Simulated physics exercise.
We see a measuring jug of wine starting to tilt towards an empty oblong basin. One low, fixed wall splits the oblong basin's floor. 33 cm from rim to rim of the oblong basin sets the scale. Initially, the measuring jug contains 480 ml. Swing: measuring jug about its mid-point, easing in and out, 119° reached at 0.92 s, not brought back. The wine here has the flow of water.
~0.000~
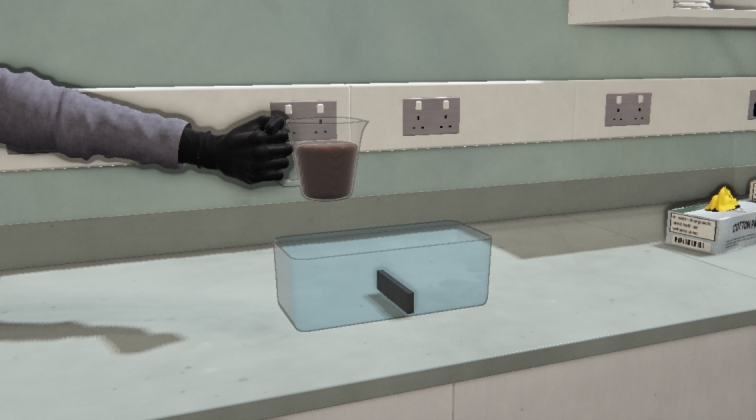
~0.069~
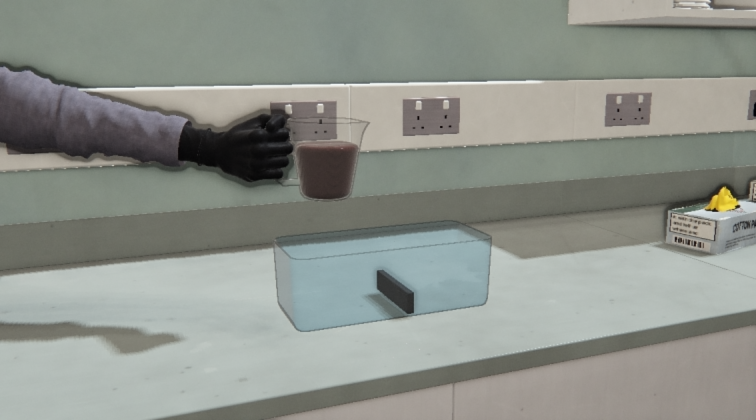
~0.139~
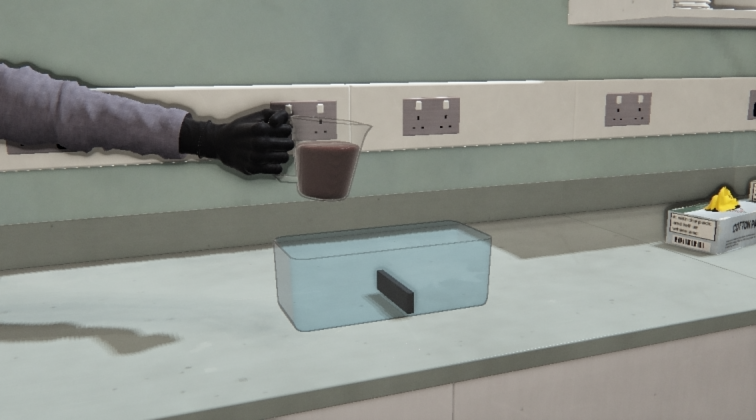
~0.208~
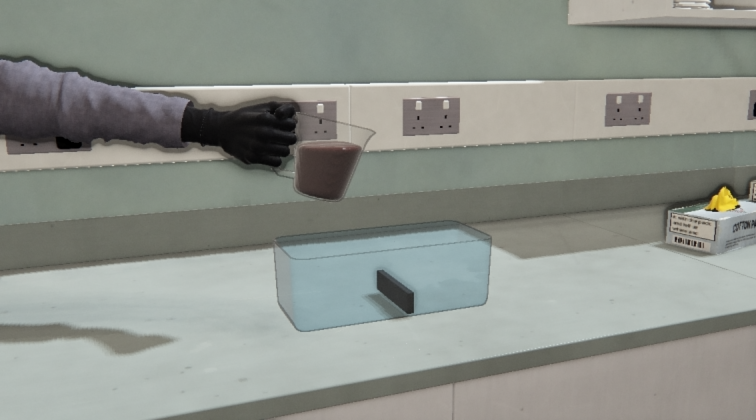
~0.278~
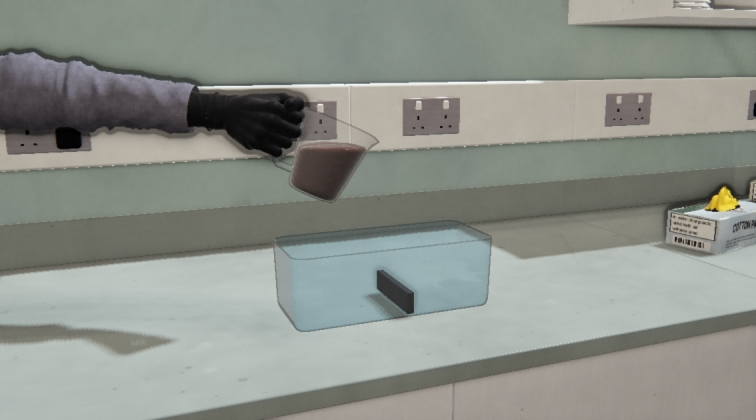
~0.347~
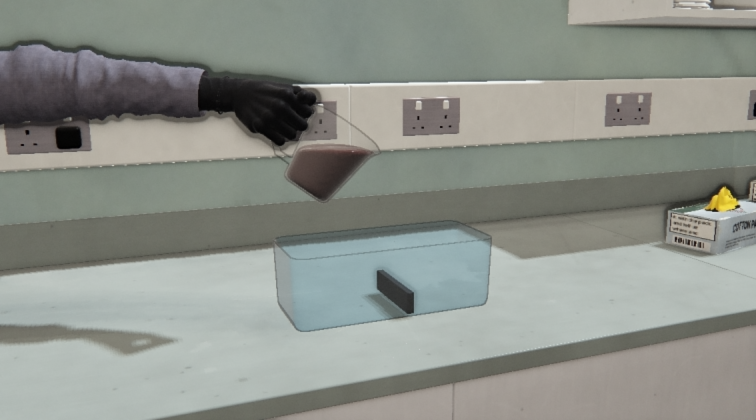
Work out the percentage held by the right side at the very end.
I would put it at 57 per cent.
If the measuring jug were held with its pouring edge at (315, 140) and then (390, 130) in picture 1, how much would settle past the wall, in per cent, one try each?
First 10, then 85 per cent.
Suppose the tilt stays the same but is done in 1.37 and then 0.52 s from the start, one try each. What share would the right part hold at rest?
About 75 %, then about 30 %.
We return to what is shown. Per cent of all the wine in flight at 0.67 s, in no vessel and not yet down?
Some 28 per cent, I reckon.
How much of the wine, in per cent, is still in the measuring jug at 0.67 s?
Roughly 48 %.
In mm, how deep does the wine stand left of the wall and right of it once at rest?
On the left it stands about 8 mm, on the right about 14 mm.
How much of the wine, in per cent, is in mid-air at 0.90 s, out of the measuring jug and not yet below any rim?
Close to 5 per cent.
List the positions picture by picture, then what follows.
Tilt 0°; pouring edge (368, 120); surface from (293, 146) to (355, 143); the oblong basin's rim runs from (282, 250) to (474, 230); the wall's top is at (395, 282), in the first frame.
Tilt 2°; pouring edge (369, 121); surface from (294, 146) to (355, 143), in the second frame.
Tilt 7°; pouring edge (372, 125); surface from (296, 146) to (356, 144), in the third frame.
Tilt 14°; pouring edge (375, 132); surface from (297, 147) to (359, 144), in the fourth frame.
Tilt 25°; pouring edge (378, 142); surface from (298, 149) to (365, 146), in the fifth frame.
Tilt 37°; pouring edge (380, 153); surface from (295, 152) to (371, 149), in the sixth frame.
By 0.67 s the tilt is 98° and 47 per cent is still to pour, 2 is left of the wall and 23 right of it.
By 0.90 s the tilt is 119° and 2 per cent is still to pour, 36 is left of the wall and 57 right of it.
By 1.15 s the tilt is 119° and 0 per cent is still to pour, 42 is left of the wall and 57 right of it.
By 1.42 s the tilt is 119° and 0 per cent is still to pour, 42 is left of the wall and 57 right of it.
At rest 42 per cent lies left of the wall, 57 right of it and 1 outside.
